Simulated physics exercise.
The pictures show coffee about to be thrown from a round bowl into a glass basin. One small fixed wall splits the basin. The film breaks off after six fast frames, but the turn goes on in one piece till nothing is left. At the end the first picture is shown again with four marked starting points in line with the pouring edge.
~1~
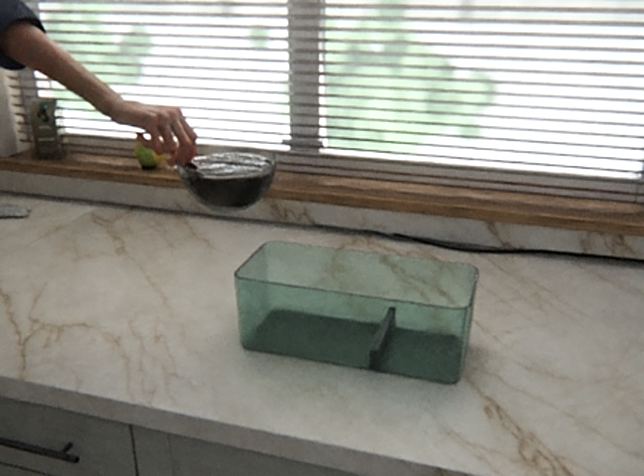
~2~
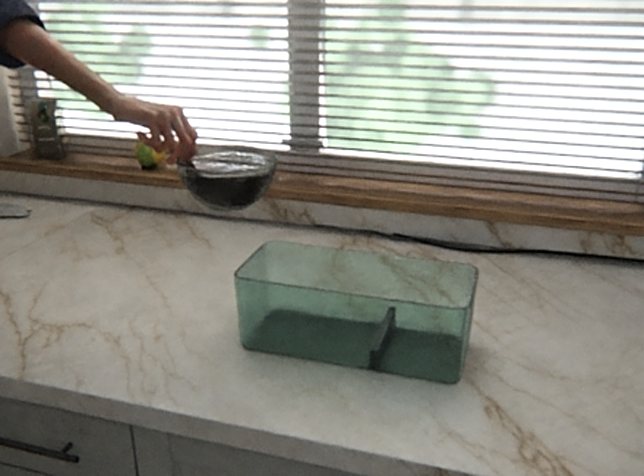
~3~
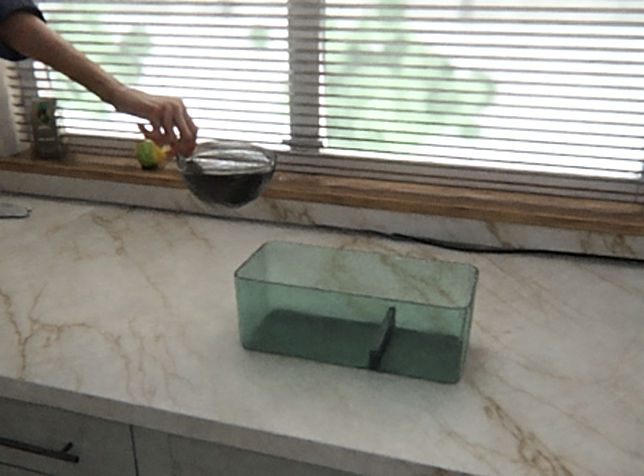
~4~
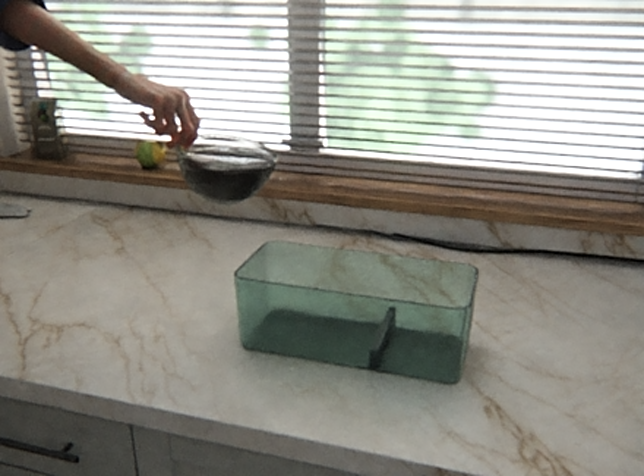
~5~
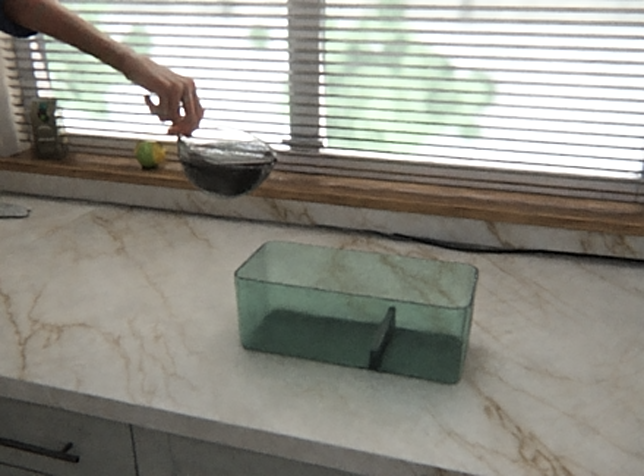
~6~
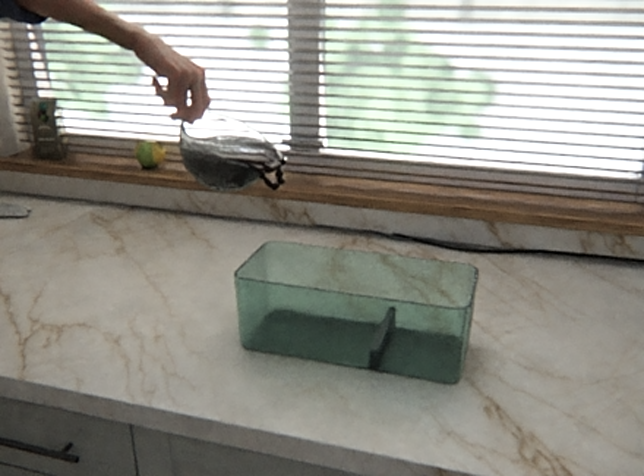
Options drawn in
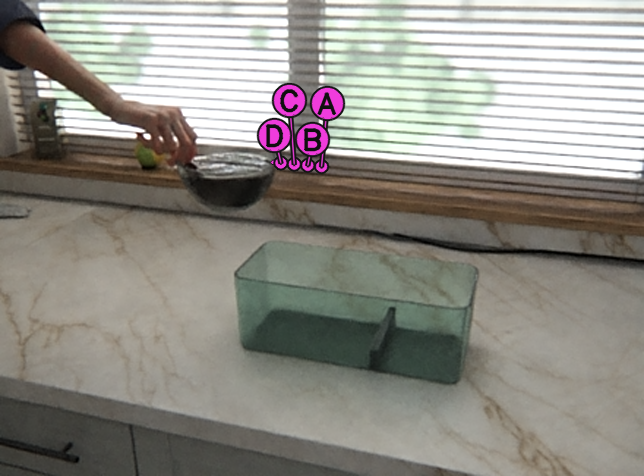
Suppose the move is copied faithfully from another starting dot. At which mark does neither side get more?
Dot B does it best.
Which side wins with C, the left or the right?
The left one.
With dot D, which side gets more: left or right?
The left side.
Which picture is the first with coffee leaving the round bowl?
Picture 5.
In magenta, A at (321, 166); B at (307, 165); C at (294, 164); D at (280, 163).
For dot A, about 27 % ends left of the wall and 71 % right of it.
For dot B, about 46 % ends left of the wall and 53 % right of it.
For dot C, about 77 % ends left of the wall and 21 % right of it.
For dot D, about 89 % ends left of the wall and 10 % right of it.
